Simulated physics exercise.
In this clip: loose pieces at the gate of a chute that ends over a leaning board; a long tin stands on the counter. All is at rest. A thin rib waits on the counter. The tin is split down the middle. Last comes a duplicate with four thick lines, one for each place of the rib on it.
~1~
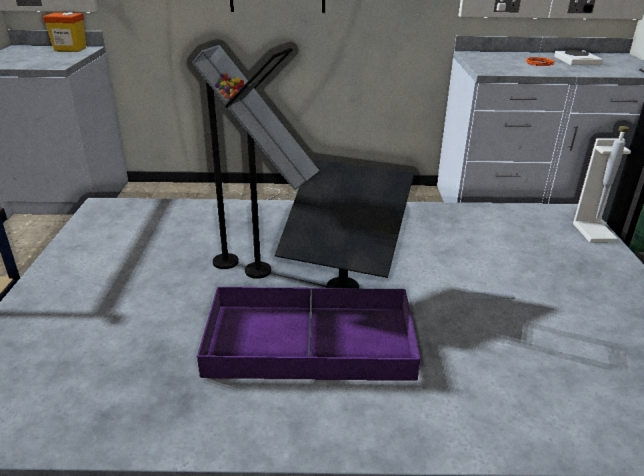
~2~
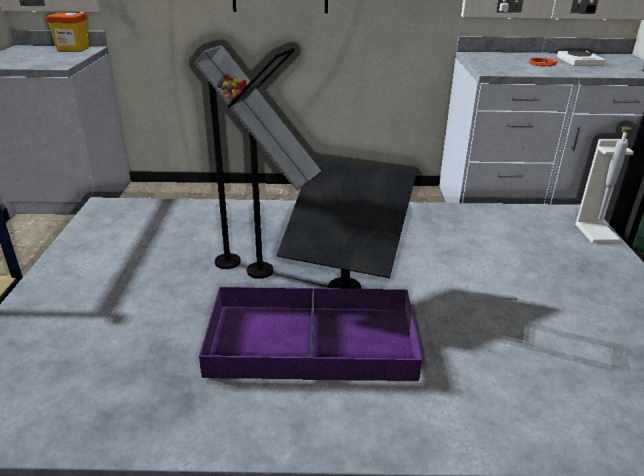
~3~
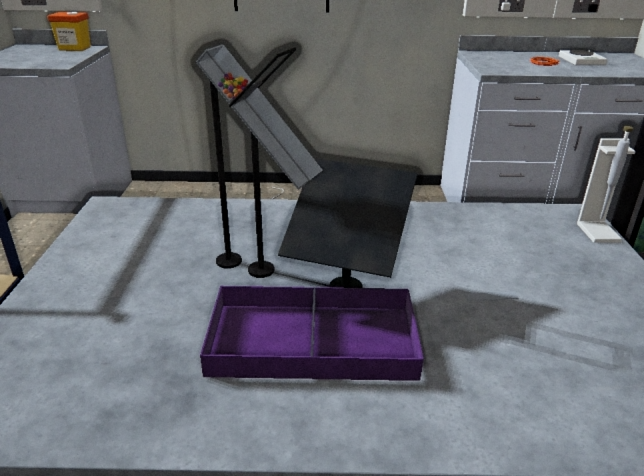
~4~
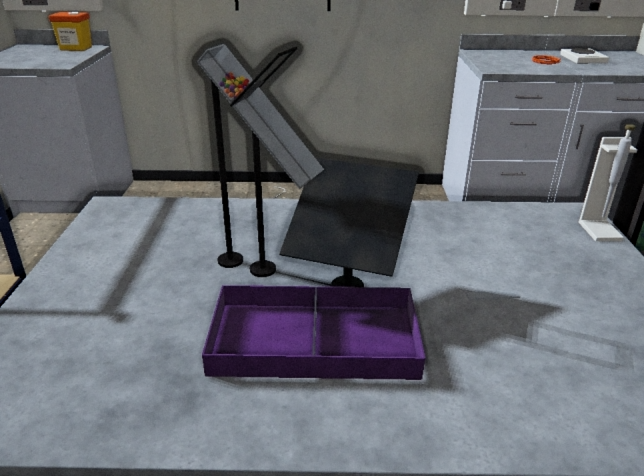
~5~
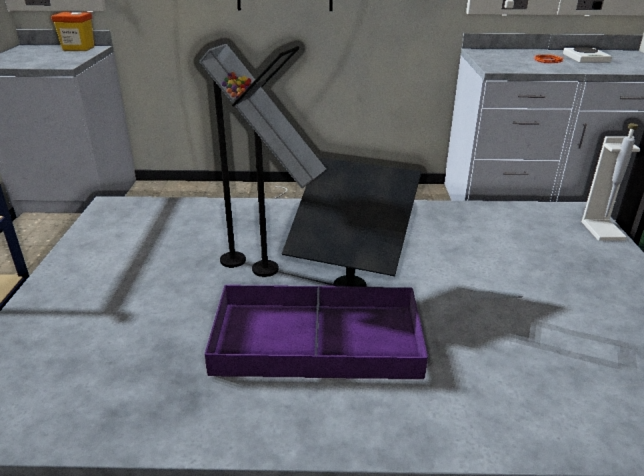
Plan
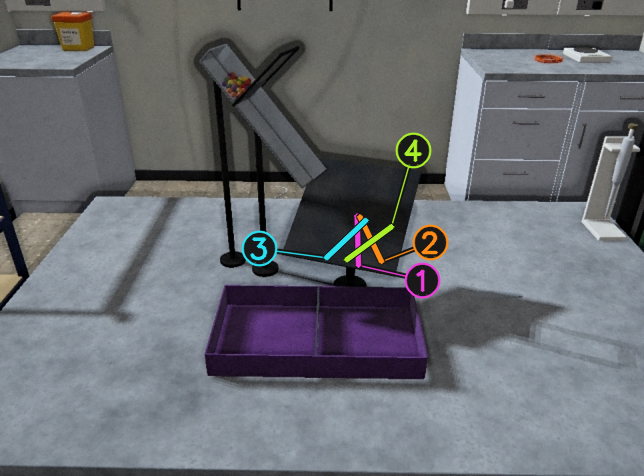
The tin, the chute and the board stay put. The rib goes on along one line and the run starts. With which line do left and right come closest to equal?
Line 4.
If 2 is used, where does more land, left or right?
The right half.
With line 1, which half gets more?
Right.
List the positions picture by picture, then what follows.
In the first frame, load behind the gate at (233, 90), round plastic beads; lip of the chute at (302, 185), sloping fairly steeply.
In the second frame, middle of the board at (348, 213), tilted fairly steeply; middle of its low edge at (331, 266); of its high edge at (362, 166).
In the third frame, front corners of the tin at (201, 355) and (423, 359); front end of its middle wall at (312, 357); gate still shut at (253, 87).
In the fourth frame, middle of the load at (238, 89); lip at (306, 184).
In the fifth frame, middle of the load at (240, 88); lip at (309, 183).
On the marked copy, line 1 from (357, 215) to (358, 265); line 2 from (359, 216) to (381, 261); line 3 from (365, 220) to (326, 257); line 4 from (391, 226) to (346, 259).
Choosing 1, of what is caught, a small part in the left half, most in the right.
Choosing 2, of what is caught, a small part in the left half, nearly all in the right.
Choosing 3, of what is caught, most in the left half, about a quarter in the right.
Choosing 4, of what is caught, about half in the left half, about half in the right.
